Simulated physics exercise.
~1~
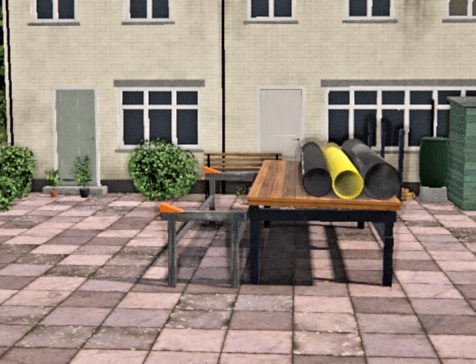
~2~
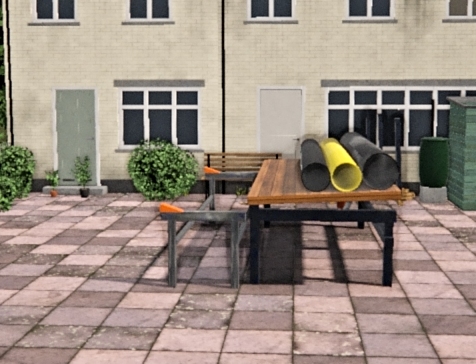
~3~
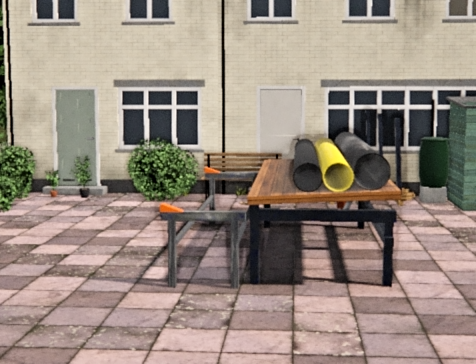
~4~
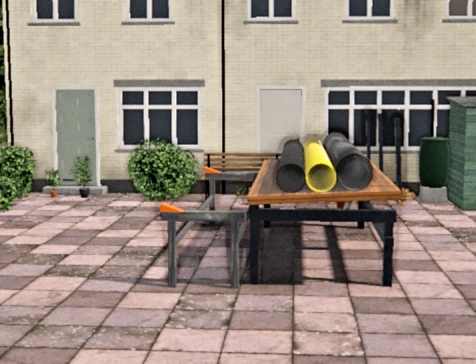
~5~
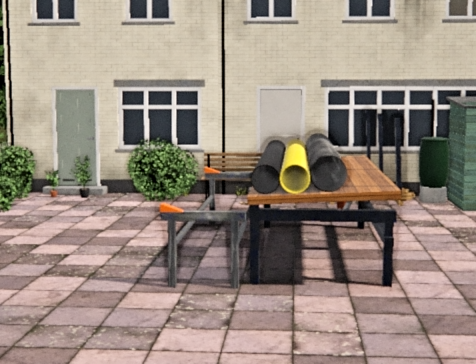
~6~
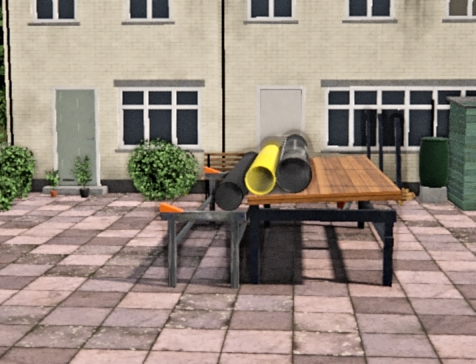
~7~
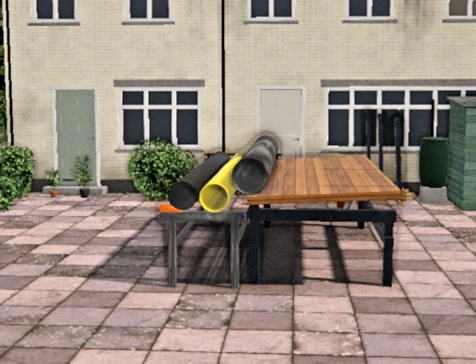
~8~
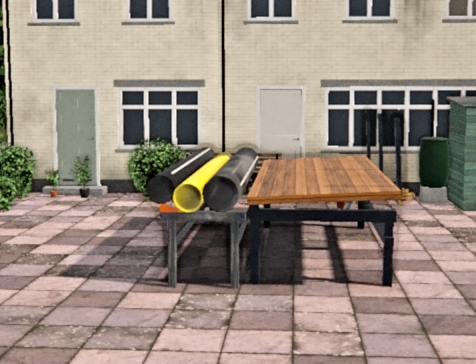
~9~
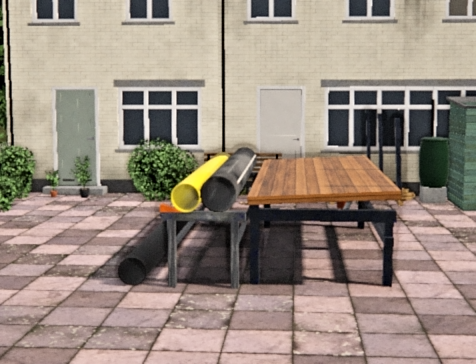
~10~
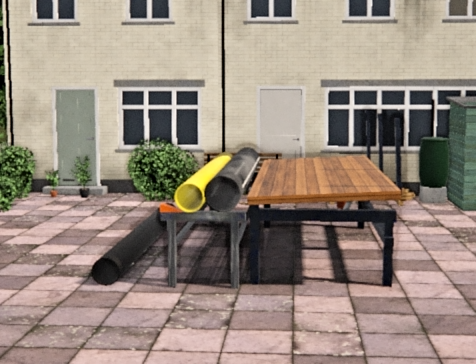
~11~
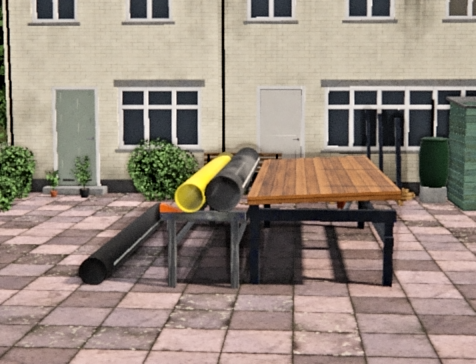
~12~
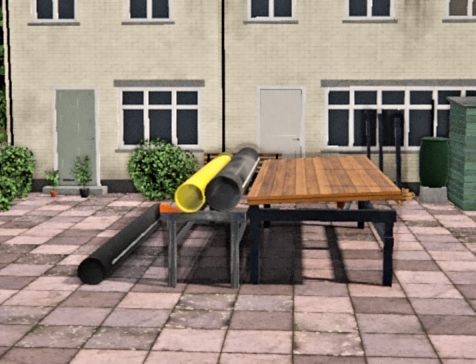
The video shows three pipes, one yellow between two dark ones, rolling left off a wooden table onto a lower rack outside a house. The leading dark pipe drops over the far side to the paving, while the yellow and other dark pipe rest on the rack.
